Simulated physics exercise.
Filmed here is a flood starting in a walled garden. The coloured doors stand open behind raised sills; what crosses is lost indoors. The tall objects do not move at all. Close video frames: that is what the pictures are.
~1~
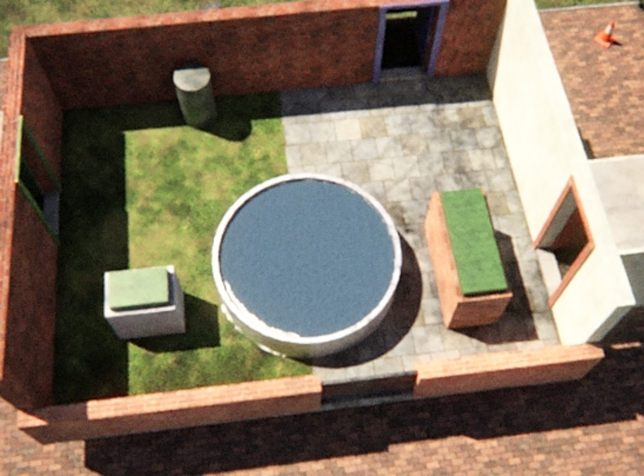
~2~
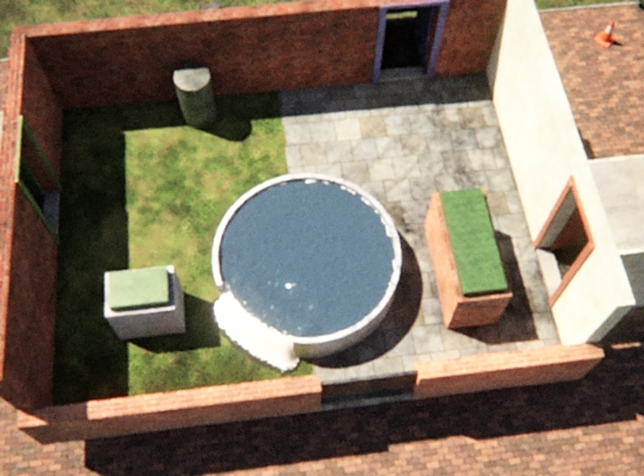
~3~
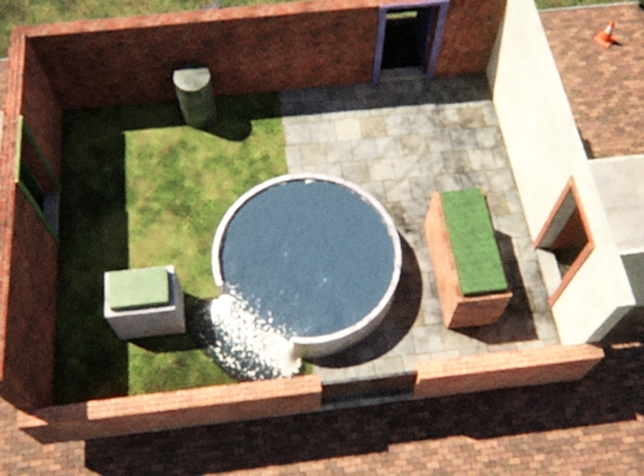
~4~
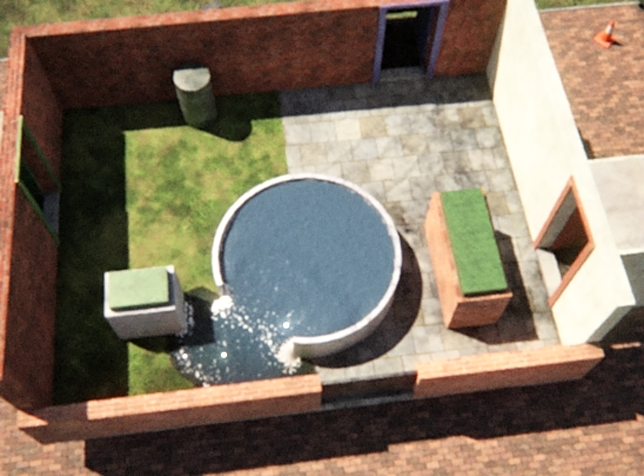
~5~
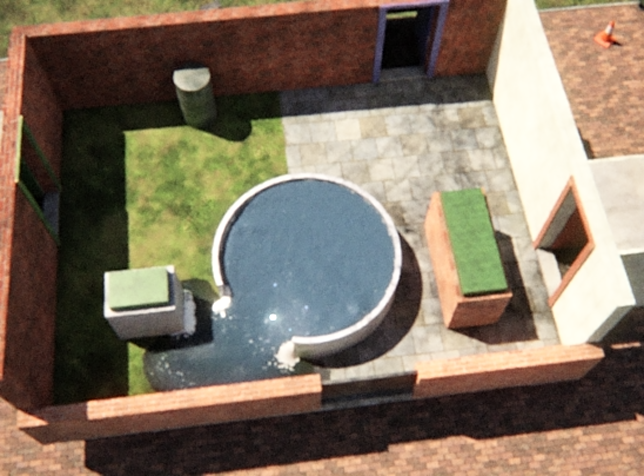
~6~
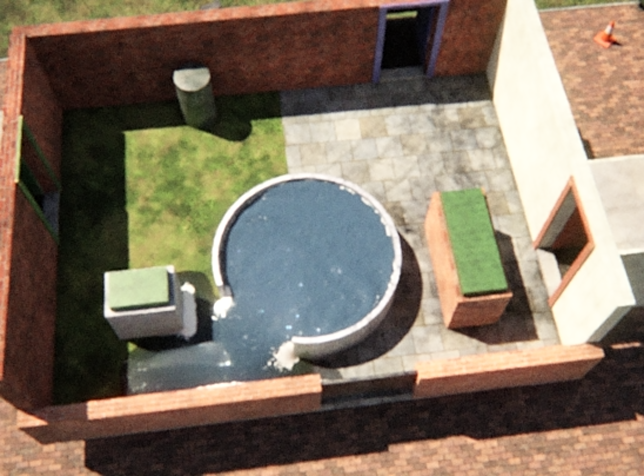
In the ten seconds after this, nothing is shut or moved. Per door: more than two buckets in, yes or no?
Red door no, green door yes, blue door no.
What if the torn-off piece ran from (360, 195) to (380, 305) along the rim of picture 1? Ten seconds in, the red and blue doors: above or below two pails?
Well, the red door gets more, but the blue door gets more.
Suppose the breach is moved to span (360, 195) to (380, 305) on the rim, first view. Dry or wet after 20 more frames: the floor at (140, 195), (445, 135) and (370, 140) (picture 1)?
Point one not reached; point two reached; point three reached.
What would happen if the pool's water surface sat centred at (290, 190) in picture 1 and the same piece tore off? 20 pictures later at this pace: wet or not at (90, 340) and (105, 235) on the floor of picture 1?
I'd say watered for the first and watered for the second.
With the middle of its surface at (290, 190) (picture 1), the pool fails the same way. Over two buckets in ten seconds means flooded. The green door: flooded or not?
The green door exceeds the limit.
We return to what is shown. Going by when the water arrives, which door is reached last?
It has to be the blue door.
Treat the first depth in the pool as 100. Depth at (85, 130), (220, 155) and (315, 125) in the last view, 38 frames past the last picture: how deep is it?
About 20 per cent, then 14 per cent, then 0 per cent.
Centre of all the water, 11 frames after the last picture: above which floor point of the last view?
The water's middle lies around (253, 310).
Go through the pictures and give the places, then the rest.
Still water in the round tank at (307, 256), in the first frame.
The front is at (297, 360), out from the gap at (251, 331), in the second frame.
Water pours out at (252, 332) and has run to a hidden place, in the third frame.
Water pours out at (252, 332) and has run to (170, 348), in the fourth frame.
The front is at (151, 373), out from the gap at (252, 332), in the fifth frame.
The front is at a hidden place, out from the gap at (252, 332), in the sixth frame.
A moment on, water covers 15 % of the floor; the red door not reached, the green door not reached, the blue door not reached.
Next, water covers 25 % of the floor; the red door not reached, the green door not reached, the blue door not reached.
Then, water covers 45 % of the floor; the red door wet at the sill, nothing in, the green door wet at the sill, nothing in, the blue door not reached.
Later, water covers 75 % of the floor; the red door wet at the sill, nothing in, the green door under two buckets in, the blue door not reached.
In the end, water covers 100 % of the floor; the red door under two buckets in, the green door over two buckets in, the blue door under two buckets in.
